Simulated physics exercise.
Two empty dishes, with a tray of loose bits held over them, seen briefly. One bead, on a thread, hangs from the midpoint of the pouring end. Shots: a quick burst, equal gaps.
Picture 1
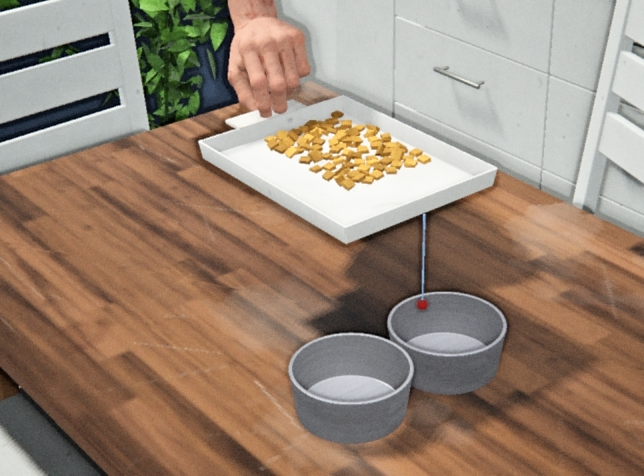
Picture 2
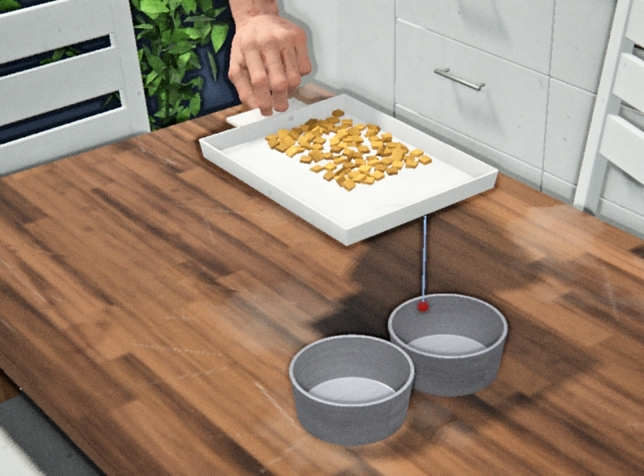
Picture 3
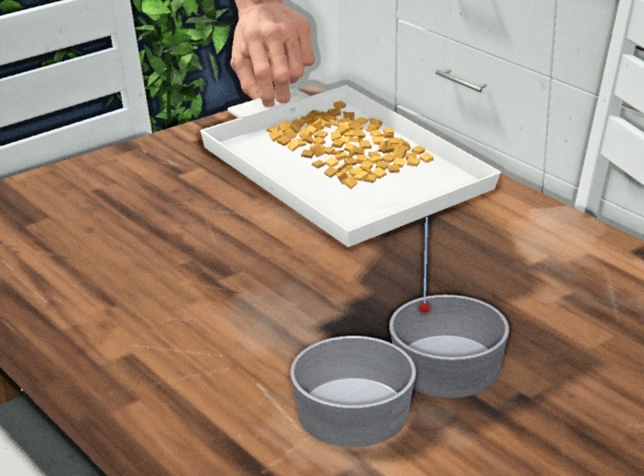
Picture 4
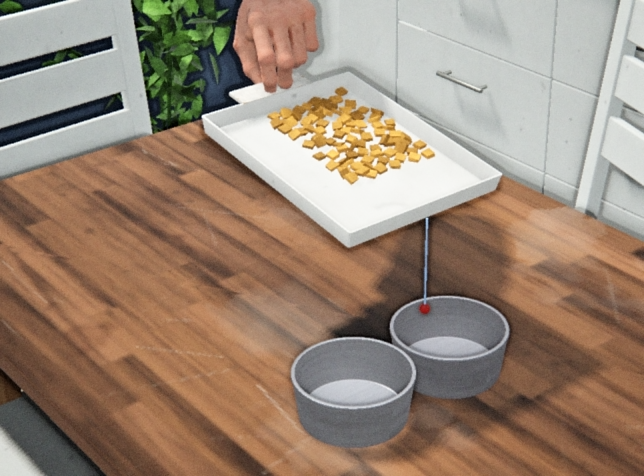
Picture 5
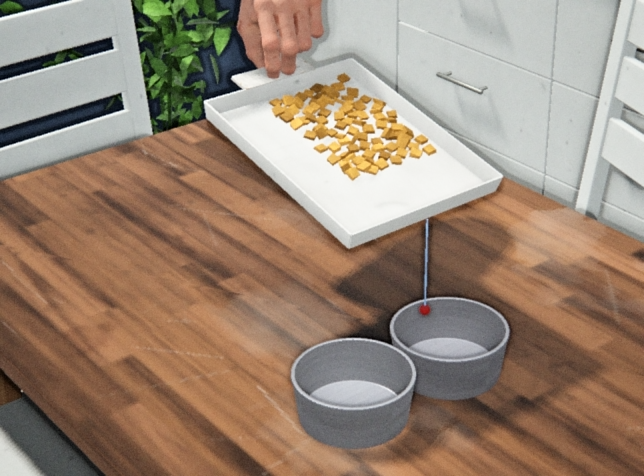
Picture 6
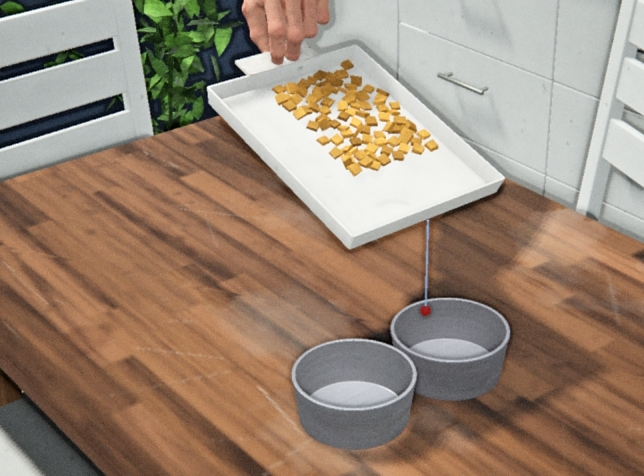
On a wooden table between white chairs, two empty grey dishes sit close together beneath a white tray of golden-brown squares, with a red bead hanging on a thread from its near end. A hand at the far end holds the tray nearly level, then raises that end, tilting it gradually toward the dishes.
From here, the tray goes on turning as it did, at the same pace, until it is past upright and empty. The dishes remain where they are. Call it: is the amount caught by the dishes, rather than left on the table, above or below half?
Above half.
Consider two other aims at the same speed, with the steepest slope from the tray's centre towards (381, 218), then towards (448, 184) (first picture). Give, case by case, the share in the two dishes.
The first try gives close to 80 percent; the next gives 20 percent.
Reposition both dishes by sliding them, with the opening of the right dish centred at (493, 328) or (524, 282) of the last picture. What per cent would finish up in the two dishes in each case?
You'd end up with around 90 per cent and then around 30 per cent.
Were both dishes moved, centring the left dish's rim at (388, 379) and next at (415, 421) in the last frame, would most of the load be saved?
The pair would catch the greater share the first time and the lesser share the second time.
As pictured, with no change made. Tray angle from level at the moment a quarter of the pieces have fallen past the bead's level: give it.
About 110 degrees.
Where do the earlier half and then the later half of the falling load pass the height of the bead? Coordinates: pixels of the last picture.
The first part at (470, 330); the rest at (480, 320).
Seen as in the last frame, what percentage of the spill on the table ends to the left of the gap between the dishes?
0 per cent or thereabouts.
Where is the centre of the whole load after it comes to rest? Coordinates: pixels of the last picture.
Last view, resting centre - approx. (464, 377).
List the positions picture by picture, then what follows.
In the first picture, corners of the pouring end near (346, 225) and (493, 168), level; middle of the load near (348, 153), cereal squares; left dish near (390, 413); right dish near (486, 364); bead on its thread near (422, 304).
In the second picture, corners of the pouring end near (347, 227) and (494, 170), level; middle of the load near (348, 153).
In the third picture, corners of the pouring end near (349, 229) and (496, 172), tipped barely, level across its low end; middle of the load near (350, 148).
In the fourth picture, corners of the pouring end near (350, 230) and (497, 173), tipped a little, level across its low end; middle of the load near (351, 139).
In the fifth picture, corners of the pouring end near (352, 232) and (499, 175), tipped a little, level across its low end; middle of the load near (341, 125).
In the sixth picture, corners of the pouring end near (353, 234) and (501, 177), tipped clearly, level across its low end; middle of the load near (344, 116); left dish near (393, 419); right dish near (489, 371).
Shortly afterwards, tray tipped steeply; all but a few on the tray; only a few in the air.
Next, tray tipped right over; the bulk on the tray; only a few in the left dish; a little in the right dish; a little outside both; only a few in the air.
Some moments later, tray tipped past a quarter turn; a little in the left dish; near half in the right dish; near a third outside both.
In the end, tray tipped past a quarter turn; a little in the left dish; near half in the right dish; near a third outside both.
